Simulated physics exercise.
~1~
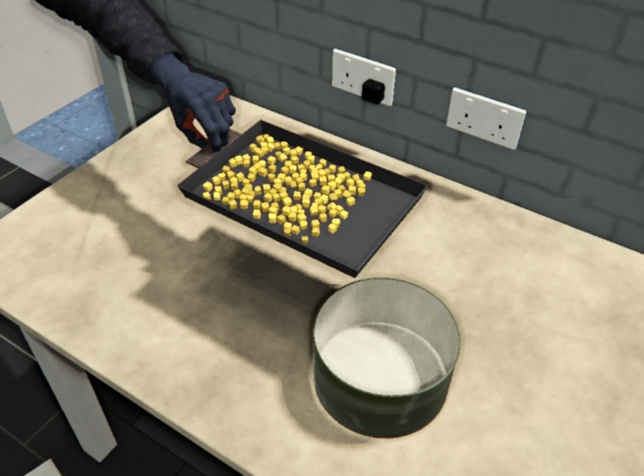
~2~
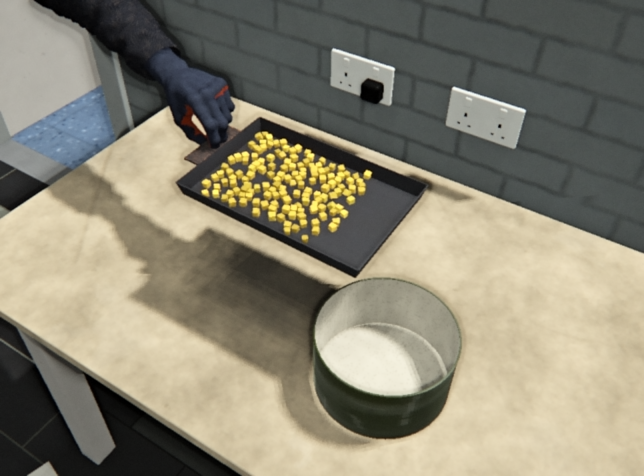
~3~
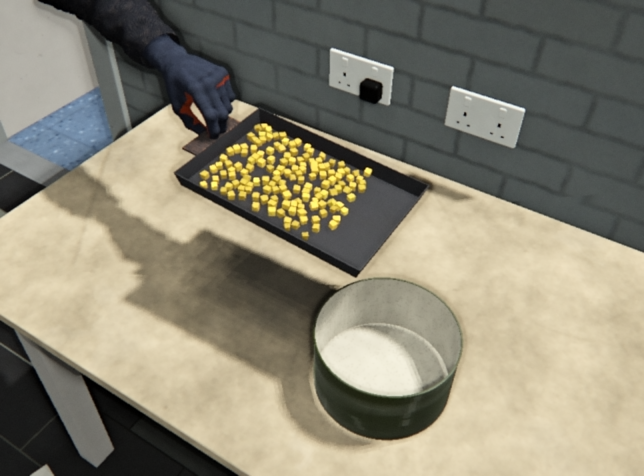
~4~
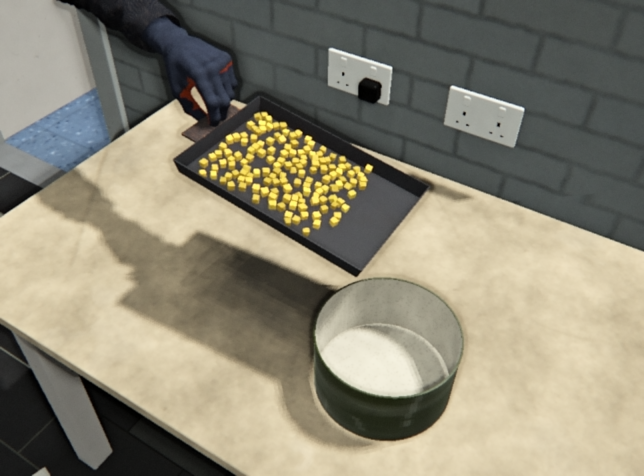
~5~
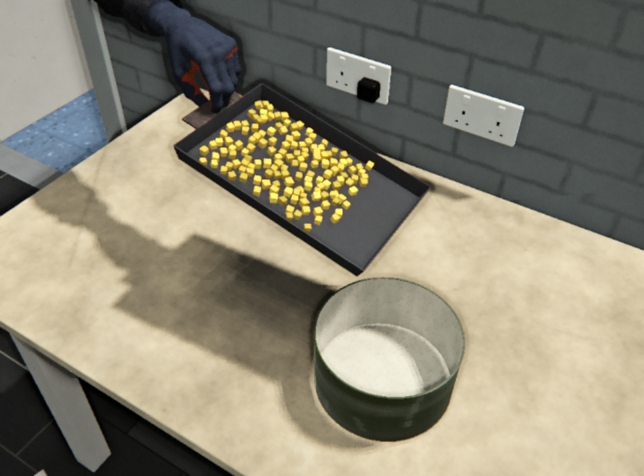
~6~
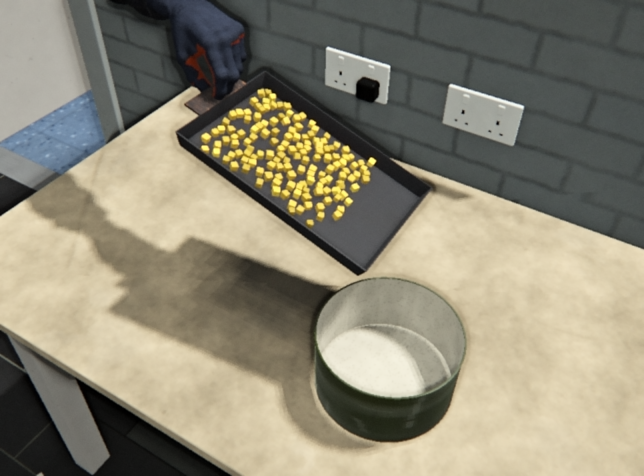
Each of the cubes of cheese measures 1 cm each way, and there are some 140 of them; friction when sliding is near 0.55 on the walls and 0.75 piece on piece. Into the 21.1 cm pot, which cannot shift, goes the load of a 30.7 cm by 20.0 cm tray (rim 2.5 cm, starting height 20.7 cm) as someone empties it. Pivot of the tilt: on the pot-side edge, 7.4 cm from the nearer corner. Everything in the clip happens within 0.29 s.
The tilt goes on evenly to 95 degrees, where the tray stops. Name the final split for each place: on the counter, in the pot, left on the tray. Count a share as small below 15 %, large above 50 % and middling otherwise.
Counter: Large. Pot: Middling. Tray: Small.
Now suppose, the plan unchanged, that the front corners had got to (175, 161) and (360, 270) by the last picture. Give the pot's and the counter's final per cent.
Pot 100; counter 0.
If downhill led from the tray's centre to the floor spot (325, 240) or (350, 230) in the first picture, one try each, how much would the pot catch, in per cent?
First try: About 100 percent; second try: About 90 percent.
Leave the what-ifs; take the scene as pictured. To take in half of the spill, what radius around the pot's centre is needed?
I'd say close to 20 centimetres.
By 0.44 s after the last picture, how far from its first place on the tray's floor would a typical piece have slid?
Around 11 centimetres.
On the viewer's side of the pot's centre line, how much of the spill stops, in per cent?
I'd put it at around 0 per cent.
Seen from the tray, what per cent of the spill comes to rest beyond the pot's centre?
I'd put it close to 80 per cent.
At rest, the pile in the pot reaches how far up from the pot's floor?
Some 1.0 cm up.
Then, 0.44 s after the last picture, tilt 56 degrees; the tray holds 100 %, the pot 0 %.
Then, 0.73 s after the last picture, tilt 80 degrees; the tray holds 45 %, the pot 10 %.
Then, 1.12 s after the last picture, tilt 95 degrees; the tray holds 30 %, the pot 20 %.
In the end, counter 70 %, pot 25 %, tray 5 %.
